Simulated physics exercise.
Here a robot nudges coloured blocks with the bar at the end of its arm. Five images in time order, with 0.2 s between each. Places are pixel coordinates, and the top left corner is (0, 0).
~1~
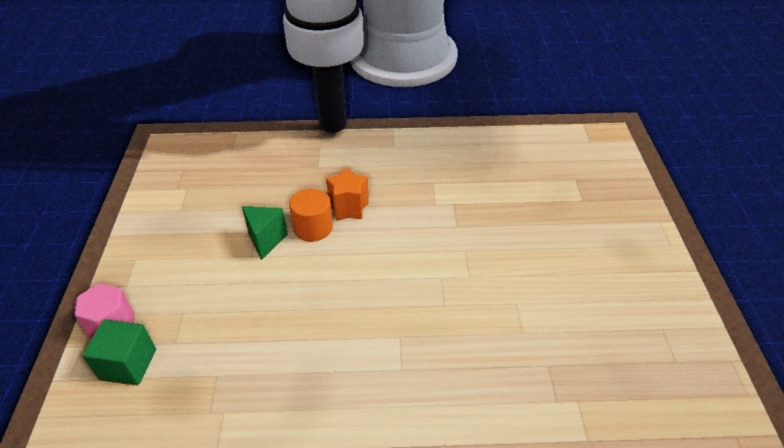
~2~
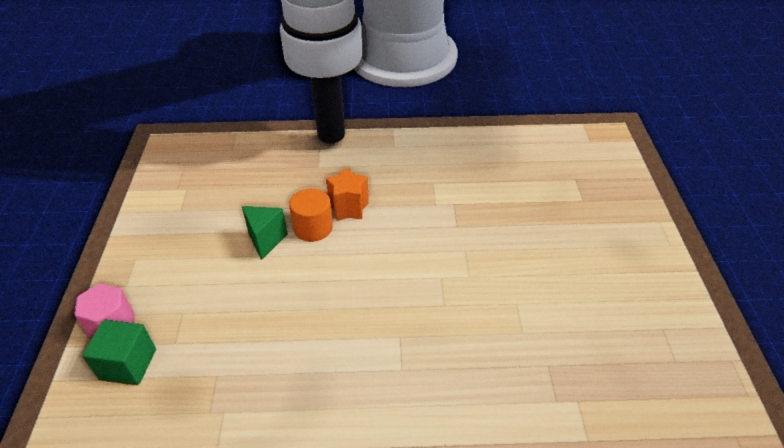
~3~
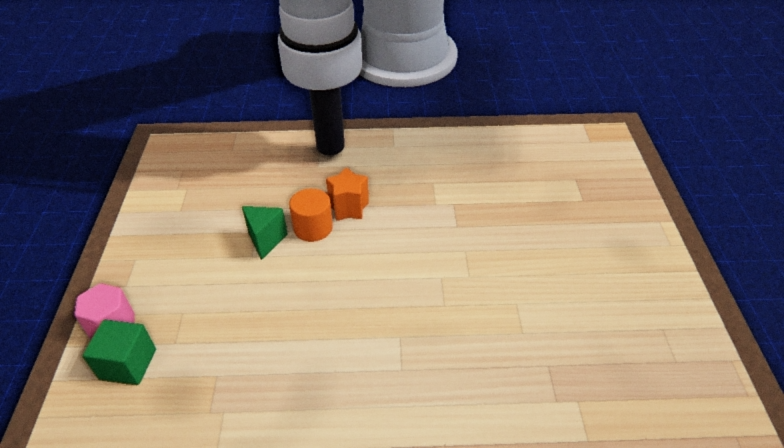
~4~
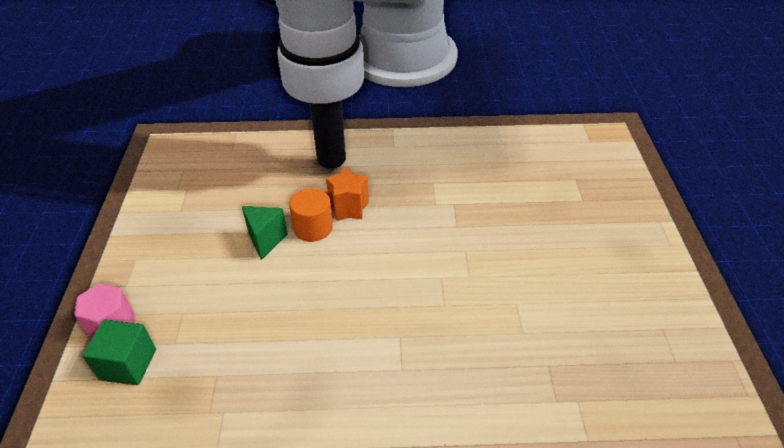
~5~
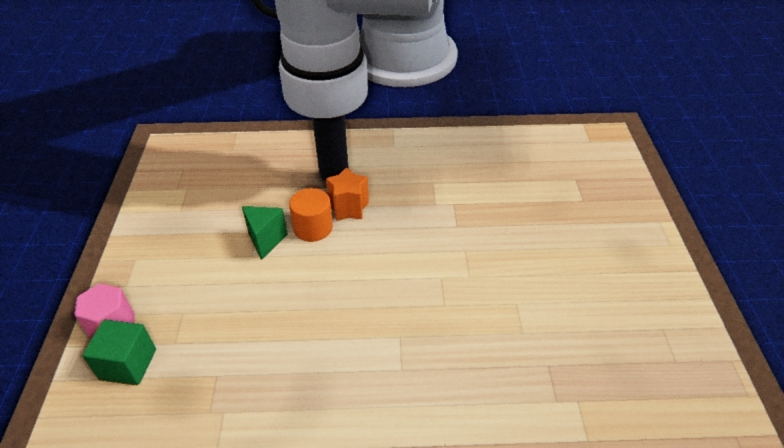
The clip shows a robot arm's black bar moving a short way forward over a wooden board toward an orange star and orange cylinder, while they, a green triangle, a green cube and a pink block stay still.
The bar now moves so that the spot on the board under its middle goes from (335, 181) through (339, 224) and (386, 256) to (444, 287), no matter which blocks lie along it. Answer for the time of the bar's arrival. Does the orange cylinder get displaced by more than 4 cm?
No
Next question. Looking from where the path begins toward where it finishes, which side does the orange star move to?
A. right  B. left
B (left)
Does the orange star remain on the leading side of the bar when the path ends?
My answer is no.
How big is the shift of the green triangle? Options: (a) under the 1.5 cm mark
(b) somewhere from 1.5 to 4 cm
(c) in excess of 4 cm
a
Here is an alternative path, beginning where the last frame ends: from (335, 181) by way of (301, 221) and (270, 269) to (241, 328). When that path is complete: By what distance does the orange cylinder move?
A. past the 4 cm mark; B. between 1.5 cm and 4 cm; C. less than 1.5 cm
A - past the 4 cm mark.
The first path, step by step. One third of the way, bar at (339, 219); orange cylinder at (303, 213); orange star at (367, 207), turned 30° anticlockwise.
Two thirds of the way, bar at (388, 250); orange cylinder at (303, 214); orange star at (422, 228), turned 55° anticlockwise.
At the end, bar at (445, 280); green triangle not moved; orange cylinder at (303, 214); orange star at (452, 231), turned 110° anticlockwise.
